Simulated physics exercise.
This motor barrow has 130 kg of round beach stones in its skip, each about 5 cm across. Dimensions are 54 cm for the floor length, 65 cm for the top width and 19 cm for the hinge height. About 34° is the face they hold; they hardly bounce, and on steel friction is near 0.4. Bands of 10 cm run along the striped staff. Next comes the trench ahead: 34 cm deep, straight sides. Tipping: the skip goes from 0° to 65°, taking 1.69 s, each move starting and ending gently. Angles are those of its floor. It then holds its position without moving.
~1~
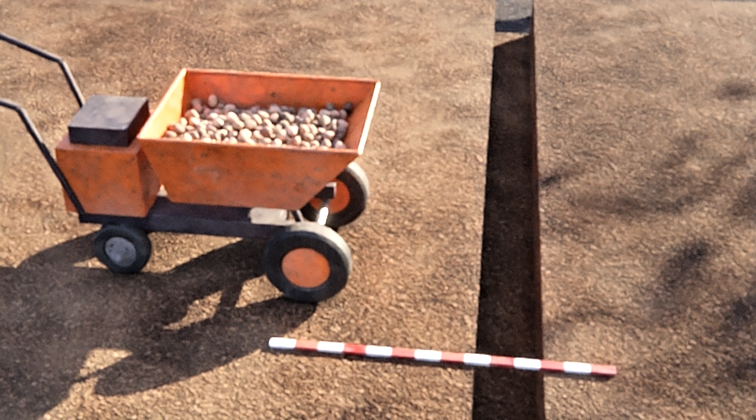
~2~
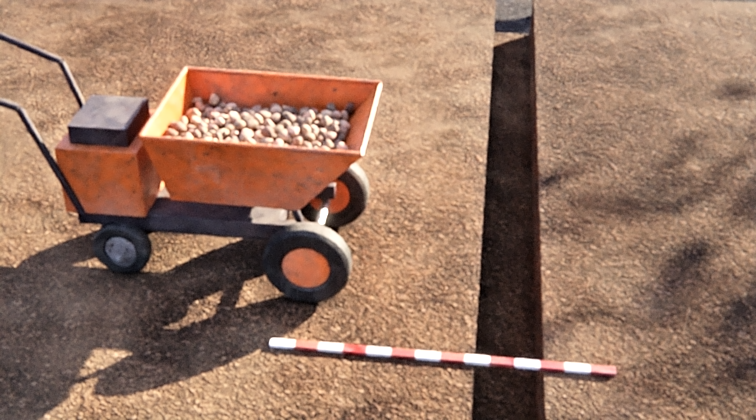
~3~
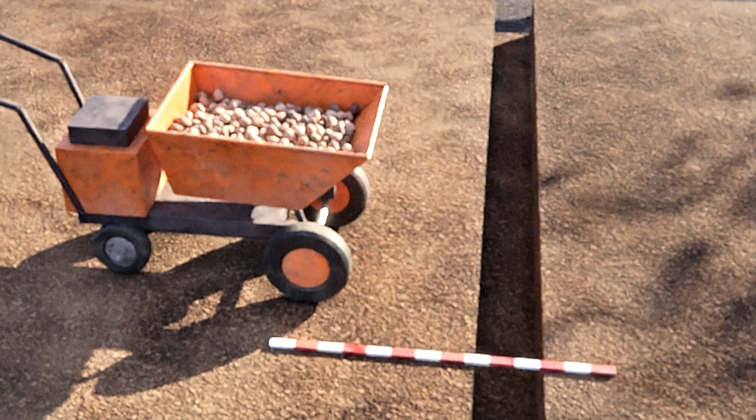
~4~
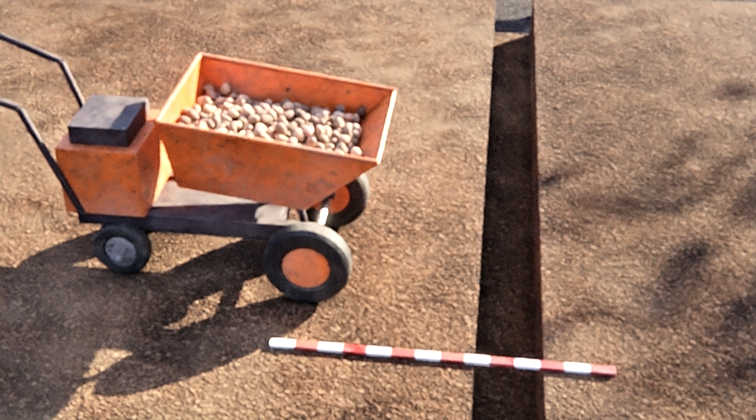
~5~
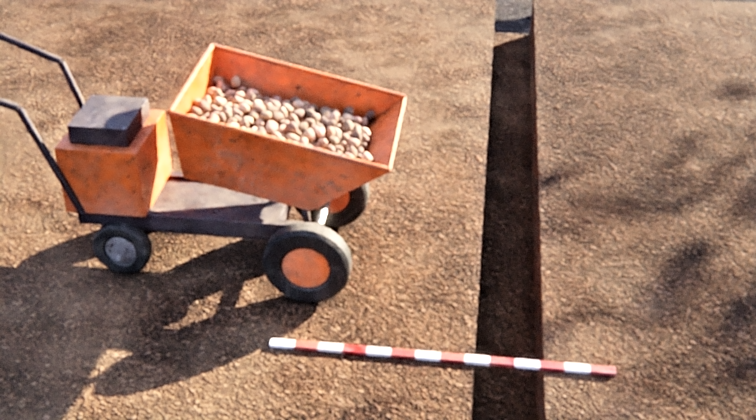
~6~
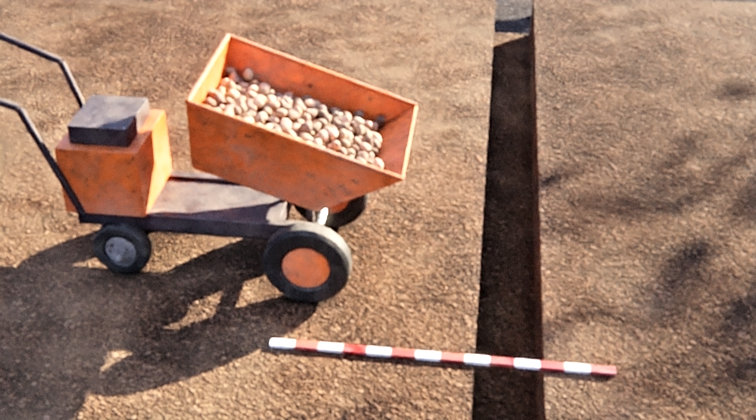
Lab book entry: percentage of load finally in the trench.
Approx. 97 percent.
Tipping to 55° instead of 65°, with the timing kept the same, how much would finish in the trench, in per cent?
Close to 60 per cent then.
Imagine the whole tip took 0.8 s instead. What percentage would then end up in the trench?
Then some 90 per cent would.
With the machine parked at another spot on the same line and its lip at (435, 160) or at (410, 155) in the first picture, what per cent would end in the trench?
That gives roughly 40 per cent and roughly 60 per cent.
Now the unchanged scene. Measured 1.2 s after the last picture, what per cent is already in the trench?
About 35 per cent by then.
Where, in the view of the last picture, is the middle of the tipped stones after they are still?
(506, 314).
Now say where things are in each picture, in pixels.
In the first frame, the skip is at 0°, its lip at (360, 154); the top of the load is at (276, 121).
In the second frame, lip at (362, 155), floor tilted 1°, highest stones at (268, 120).
In the third frame, the skip is at 4°, its lip at (368, 158); the top of the load is at (236, 117).
In the fourth frame, lip at (378, 163), floor tilted 8°, highest stones at (236, 112).
In the fifth frame, lip at (390, 170), floor tilted 13°, highest stones at (226, 98).
In the sixth frame, the skip is at 19°, its lip at (402, 180); the top of the load is at (229, 88).
Then, 0.7 s after the last picture the floor is at 55°, 100 % in the skip; the foremost stones are at (449, 214).
Then, 1.2 s after the last picture the floor is at 65°, 58 % in the skip, 5 % short of the trench, 37 % in the trench; the foremost stones are at (535, 331).
Then, 1.5 s after the last picture the floor is at 65°, 29 % in the skip, 4 % short of the trench, 67 % in the trench, 1 % past the trench; the foremost stones are at (567, 284).
Then, 3.5 s after the last picture the floor is at 65°, 0 % in the skip, 2 % short of the trench, 97 % in the trench, 1 % past the trench; the foremost stones are at (590, 274).
